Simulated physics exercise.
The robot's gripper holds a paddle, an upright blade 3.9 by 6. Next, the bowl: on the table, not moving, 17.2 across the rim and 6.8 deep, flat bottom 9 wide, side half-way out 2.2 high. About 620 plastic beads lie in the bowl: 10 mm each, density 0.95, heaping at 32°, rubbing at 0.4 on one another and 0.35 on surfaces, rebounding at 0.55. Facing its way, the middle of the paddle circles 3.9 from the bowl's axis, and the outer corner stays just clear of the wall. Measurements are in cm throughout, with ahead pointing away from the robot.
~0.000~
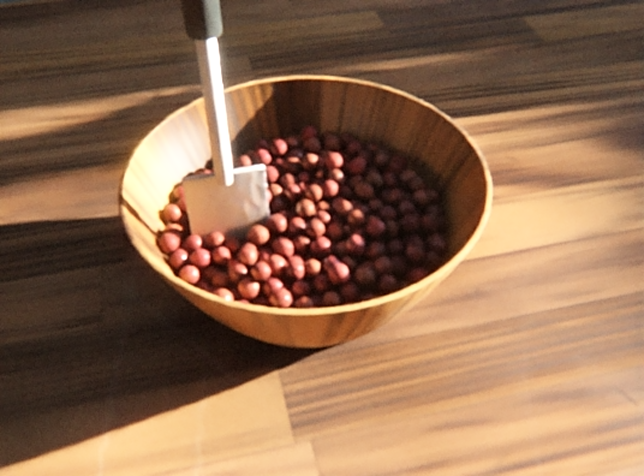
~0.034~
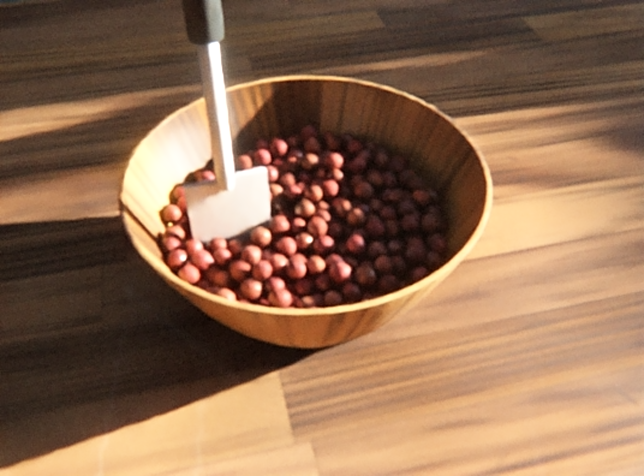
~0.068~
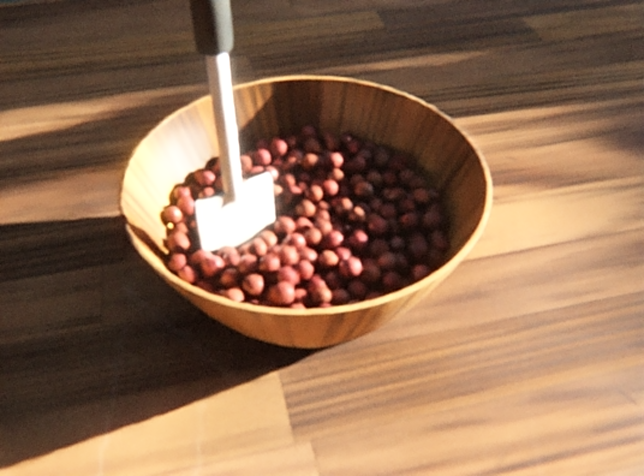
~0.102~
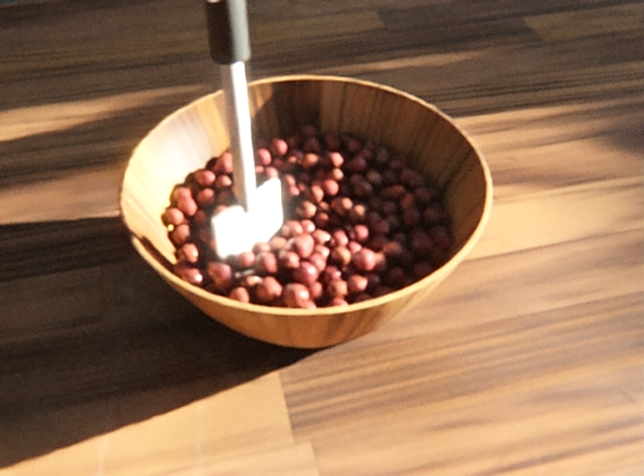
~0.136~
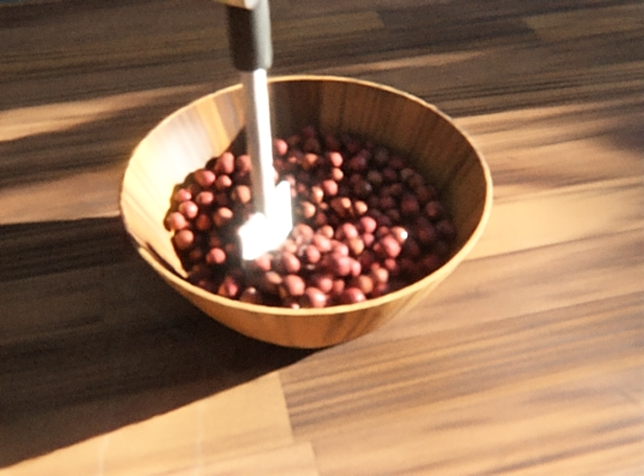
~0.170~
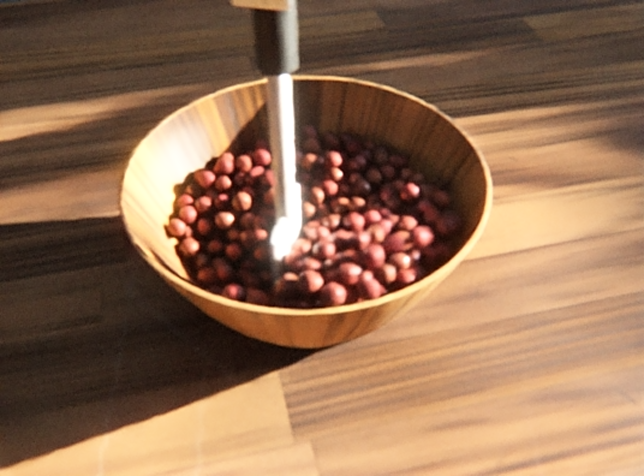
On a wooden tabletop, a white paddle with a dark handle swept through a wooden bowl of reddish beads, moving toward the near side and rightward while turning edge-on and pushing beads along.
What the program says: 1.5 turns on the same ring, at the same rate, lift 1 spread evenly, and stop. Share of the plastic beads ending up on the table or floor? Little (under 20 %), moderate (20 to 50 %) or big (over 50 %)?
Little.
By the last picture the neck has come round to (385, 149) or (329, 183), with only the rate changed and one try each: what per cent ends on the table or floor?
About 40 and 20 per cent.
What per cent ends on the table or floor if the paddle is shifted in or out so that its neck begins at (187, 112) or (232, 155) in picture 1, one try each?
I'd guess some 10 and 5 percent.
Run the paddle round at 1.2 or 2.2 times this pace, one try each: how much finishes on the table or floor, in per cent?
First try close to 15, second close to 40, in per cent.
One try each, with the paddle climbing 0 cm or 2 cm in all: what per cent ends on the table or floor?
About 15 per cent on the first try and 10 per cent on the second.
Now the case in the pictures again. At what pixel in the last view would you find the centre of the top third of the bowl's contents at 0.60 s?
At about (261, 142).
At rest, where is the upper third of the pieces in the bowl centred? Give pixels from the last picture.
Roughly pixel (359, 168).
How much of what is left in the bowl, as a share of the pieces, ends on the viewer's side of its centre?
I'd put it near 40 per cent.
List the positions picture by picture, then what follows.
The paddle neck at (220, 146), 0° round; upper third of the load around (316, 212), from x 170 to 440, top at y 135; 625 in the bowl, in the first picture.
The paddle neck at (222, 151), 6° round; upper third of the load around (316, 214), from x 170 to 440, top at y 135, in the second picture.
The paddle neck at (230, 163), 21° round; upper third of the load around (313, 224), from x 170 to 440, top at y 135, in the third picture.
The paddle neck at (243, 173), 35° round; upper third of the load around (319, 231), from x 175 to 440, top at y 135, in the fourth picture.
The paddle neck at (262, 181), 50° round; upper third of the load around (332, 236), from x 175 to 450, top at y 135, in the fifth picture.
The paddle neck at (284, 185), 65° round; upper third of the load around (351, 238), from x 175 to 455, top at y 135; 625 in the bowl, in the sixth picture.
After 0.60 s, 251° round, highest piece 9 above the table; 595 in the bowl, 23 on the table or floor, 7 in flight or on the tool.
After 1.03 s, 78° round, highest piece 8 above the table; 576 in the bowl, 47 on the table or floor, 2 in flight or on the tool.
After 1.45 s, 180° round, highest piece 7 above the table; 562 in the bowl, 63 on the table or floor.
After 2.15 s, 180° round, highest piece 7 above the table; 562 in the bowl, 63 on the table or floor.
In the end, 562 in the bowl, 63 on the table or floor. That is 10 % on the table or floor.
